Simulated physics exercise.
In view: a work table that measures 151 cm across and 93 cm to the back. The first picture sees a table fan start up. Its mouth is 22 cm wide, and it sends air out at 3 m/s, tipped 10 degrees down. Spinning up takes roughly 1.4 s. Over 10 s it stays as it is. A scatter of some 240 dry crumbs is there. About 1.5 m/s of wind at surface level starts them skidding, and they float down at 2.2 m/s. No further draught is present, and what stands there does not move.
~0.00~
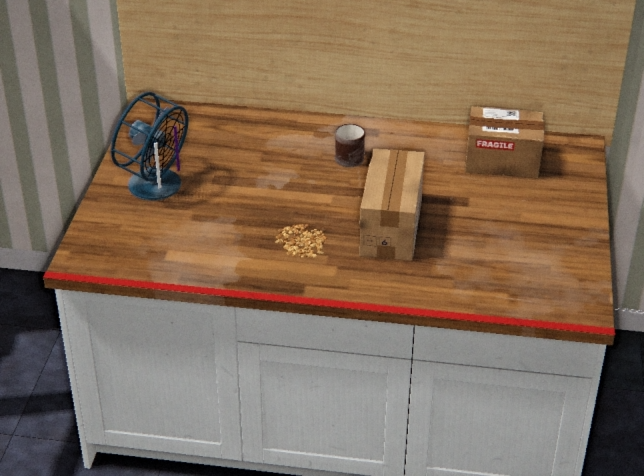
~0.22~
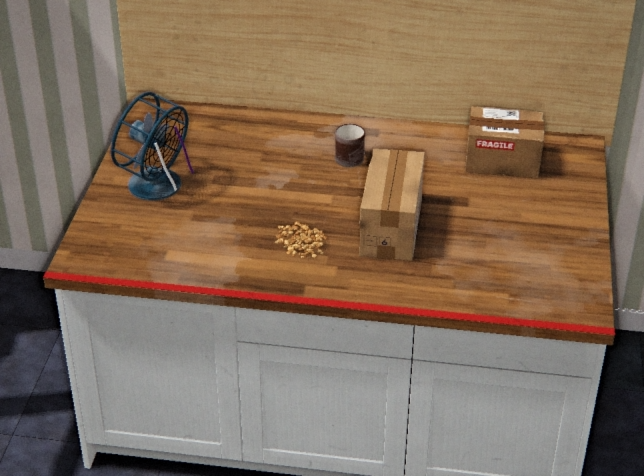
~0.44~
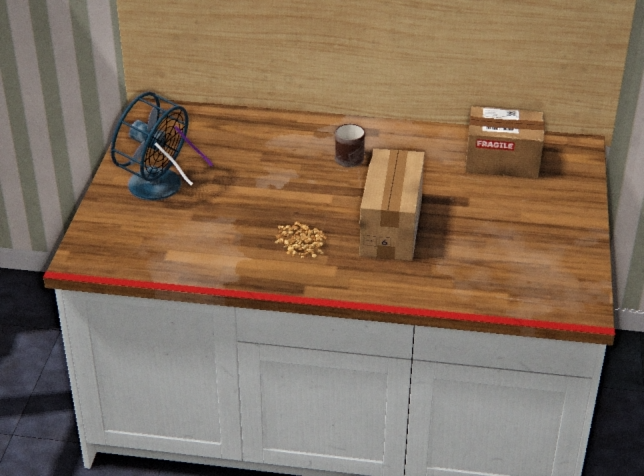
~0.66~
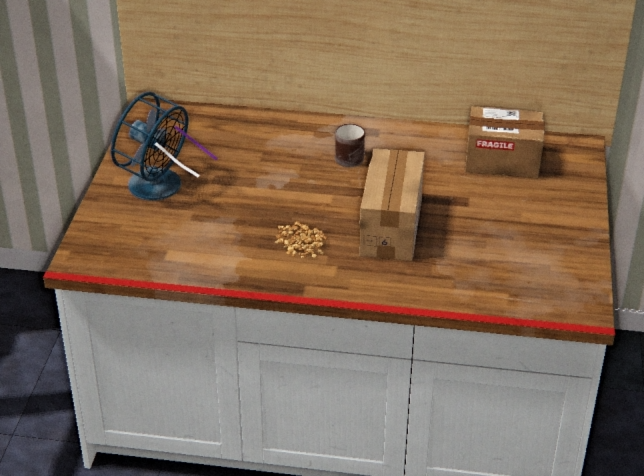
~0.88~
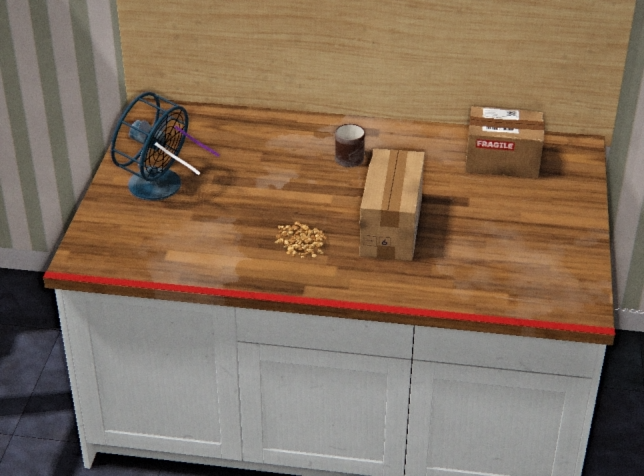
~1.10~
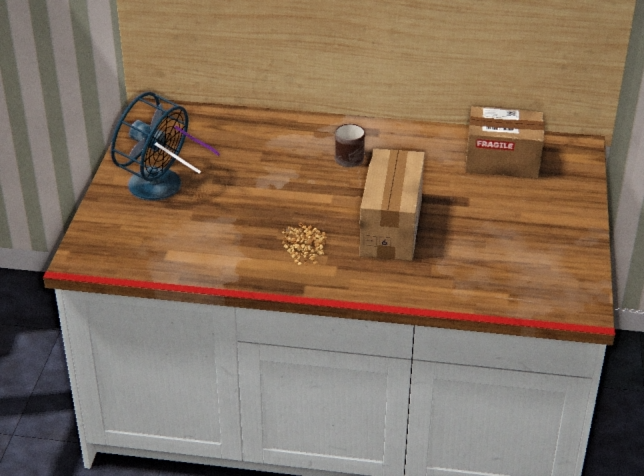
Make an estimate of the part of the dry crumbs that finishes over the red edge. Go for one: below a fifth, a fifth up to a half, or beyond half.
It ends up beyond one half.
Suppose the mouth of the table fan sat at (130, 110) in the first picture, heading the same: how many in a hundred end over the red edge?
100 per cent, roughly.
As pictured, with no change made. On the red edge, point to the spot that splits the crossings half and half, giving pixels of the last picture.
I'd say roughly (357, 309).
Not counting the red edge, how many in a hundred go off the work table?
Near 0 %.
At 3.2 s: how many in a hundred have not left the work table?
The remaining share is about 0 %.
After 2.0 s, 96 % are over the red edge; 86 % have settled or left.
After 3.2 s, 100 % are over the red edge; 100 % have settled or left.
After 5.5 s, 100 % are over the red edge; 100 % have settled or left.
After 10.0 s, at the end, 100 % are over the red edge.
